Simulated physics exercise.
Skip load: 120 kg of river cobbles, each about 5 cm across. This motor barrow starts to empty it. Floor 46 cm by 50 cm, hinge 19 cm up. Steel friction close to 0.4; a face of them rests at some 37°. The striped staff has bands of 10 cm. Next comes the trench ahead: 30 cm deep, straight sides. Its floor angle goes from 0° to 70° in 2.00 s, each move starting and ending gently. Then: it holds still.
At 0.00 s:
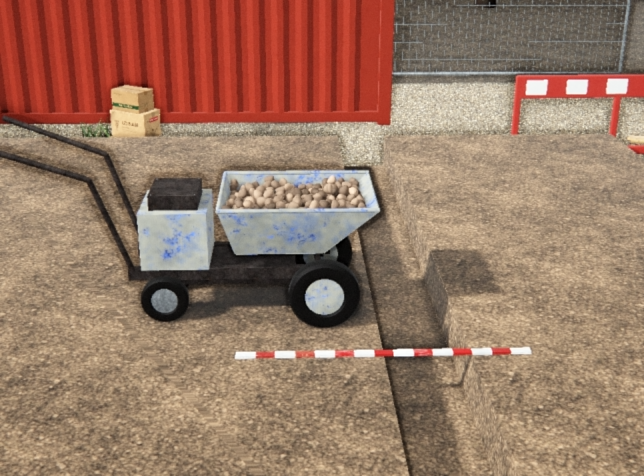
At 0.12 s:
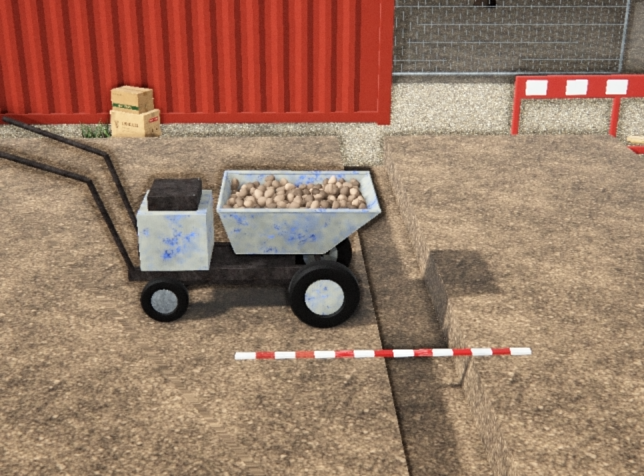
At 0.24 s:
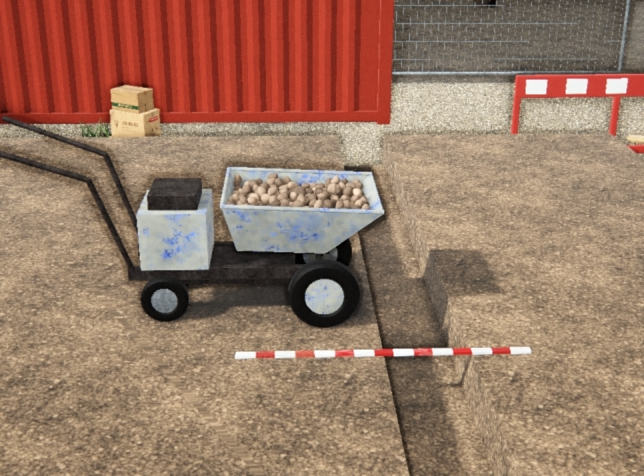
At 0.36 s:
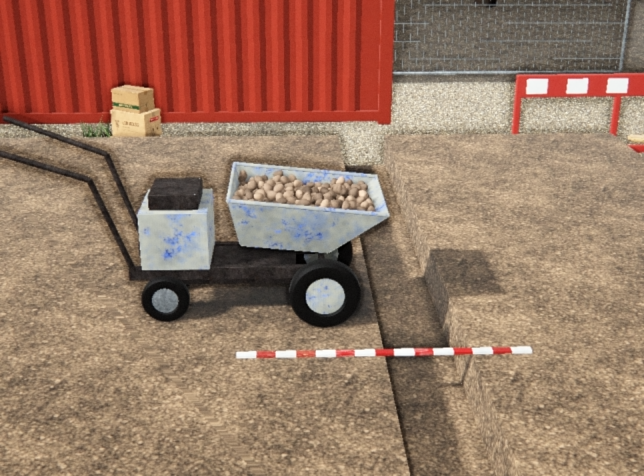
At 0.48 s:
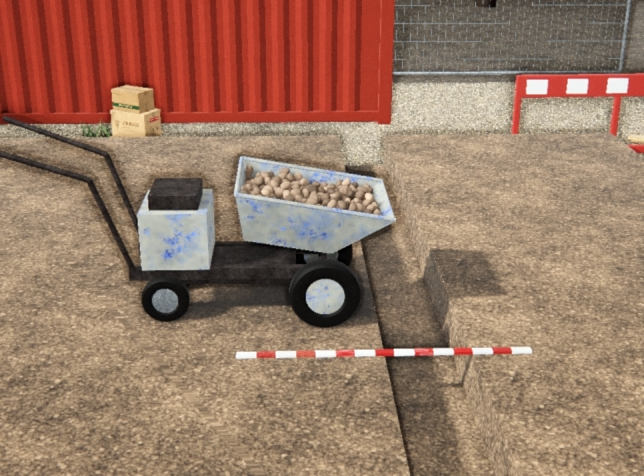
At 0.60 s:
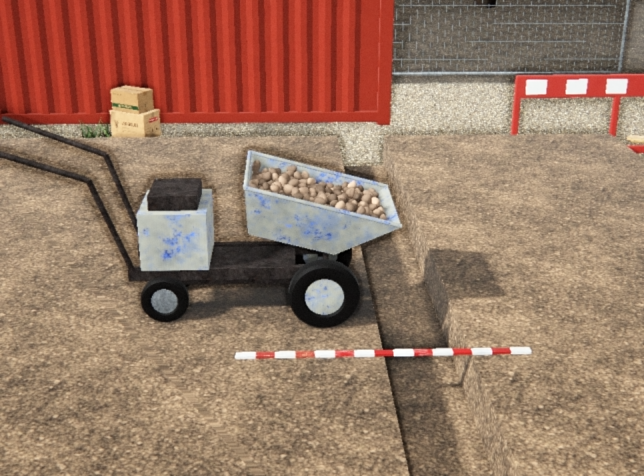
A motor barrow stood still beside a narrow trench near a red container while its pale, blue-smudged skip, loaded with brown stones, slowly tilted to the right, its left end rising.
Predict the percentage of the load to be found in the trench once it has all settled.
Roughly 71 percent of the load ends up there.
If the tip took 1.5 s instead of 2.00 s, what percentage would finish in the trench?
Something close to 70 per cent.
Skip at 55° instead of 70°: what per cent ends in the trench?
Then close to 70 per cent.
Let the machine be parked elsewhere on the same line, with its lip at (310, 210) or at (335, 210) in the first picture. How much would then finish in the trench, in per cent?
From the first spot near 95, from the second near 100 per cent.
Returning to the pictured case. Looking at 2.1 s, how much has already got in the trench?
Some 50 per cent of the load by that point.
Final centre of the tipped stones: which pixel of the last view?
Their centre sits close to (434, 333).
After 1.5 s the floor is at 59°; 95 % in the skip, 5 % in the trench; the foremost stones are at (441, 285).
After 2.1 s the floor is at 70°; 22 % in the skip, 52 % in the trench, 27 % past the trench; the foremost stones are at (530, 288).
After 2.5 s the floor is at 70°; 2 % in the skip, 69 % in the trench, 29 % past the trench; the foremost stones are at (561, 289).
After 4.4 s the floor is at 70°; 0 % in the skip, 71 % in the trench, 29 % past the trench; the foremost stones are at (570, 295).
